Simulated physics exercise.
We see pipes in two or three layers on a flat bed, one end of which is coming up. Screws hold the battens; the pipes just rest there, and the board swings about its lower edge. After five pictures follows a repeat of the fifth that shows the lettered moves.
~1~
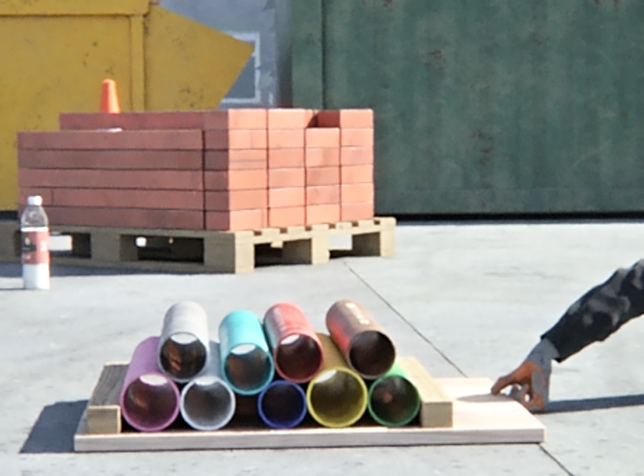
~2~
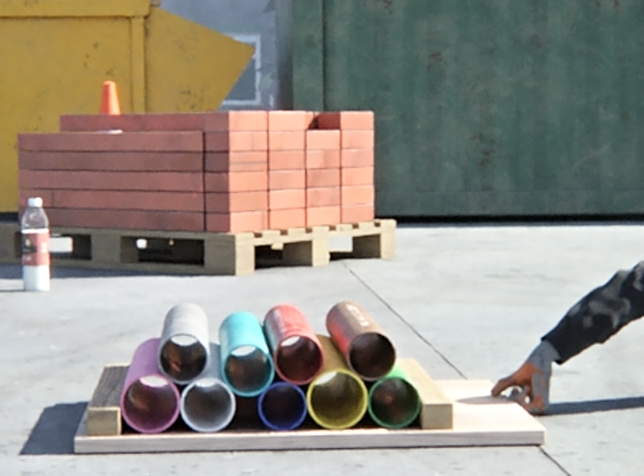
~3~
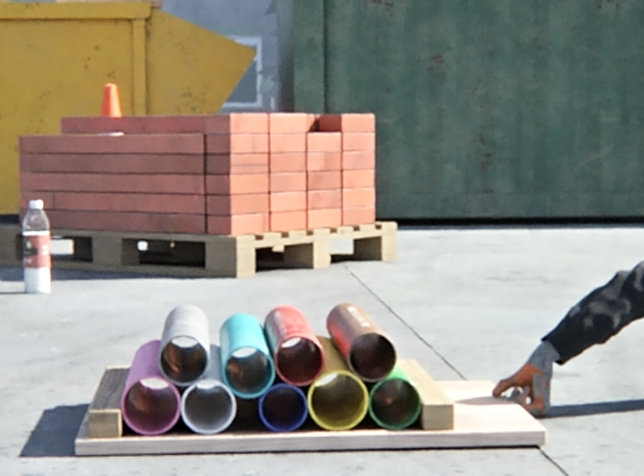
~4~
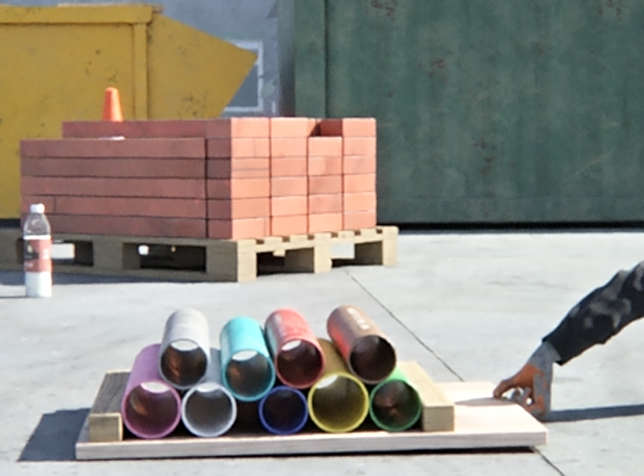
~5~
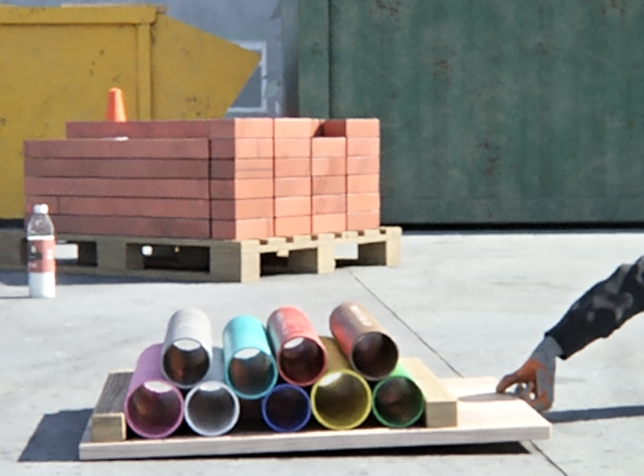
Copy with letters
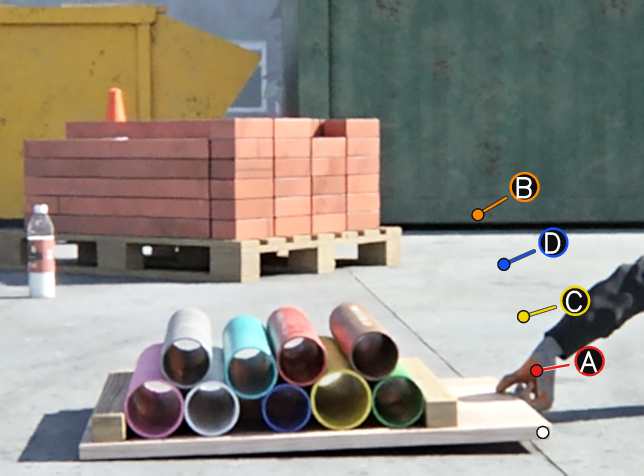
Colourful pipes lying stacked between battens on a wooden board, barely moving as a hand at right grips the board's end.
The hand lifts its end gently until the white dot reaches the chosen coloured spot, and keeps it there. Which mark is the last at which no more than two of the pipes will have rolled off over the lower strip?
At most to C.
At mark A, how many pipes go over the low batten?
At A the number is none.
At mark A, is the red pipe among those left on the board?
The red pipe: Yes.
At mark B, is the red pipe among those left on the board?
The red pipe: No.
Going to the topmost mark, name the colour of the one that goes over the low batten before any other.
First is the grey one.
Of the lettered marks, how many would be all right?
The number is two.
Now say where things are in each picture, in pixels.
In the first frame, blue pipe (283, 404); yellow pipe (337, 397); green pipe (394, 400).
In the second frame, green pipe (394, 402); turquoise pipe (248, 369).
In the third frame, board (303, 402); green pipe (395, 403); brown pipe (372, 357); pink pipe (151, 405).
In the fourth frame, board (304, 405); pink pipe (151, 409); white pipe (209, 410).
In the fifth frame, board (307, 402); pink pipe (154, 408); white pipe (212, 409).
On the marked copy, A at (537, 371); B at (478, 215); C at (524, 317); D at (504, 264); the white dot at (543, 432).
With C. Early on, board at 13°.
Further on, board at 16°.
At the end, board at 16°, none over the low batten.
As for the rest, A none over the low batten; B three over the low batten (turquoise, red, grey); D three over the low batten (turquoise, red, grey).
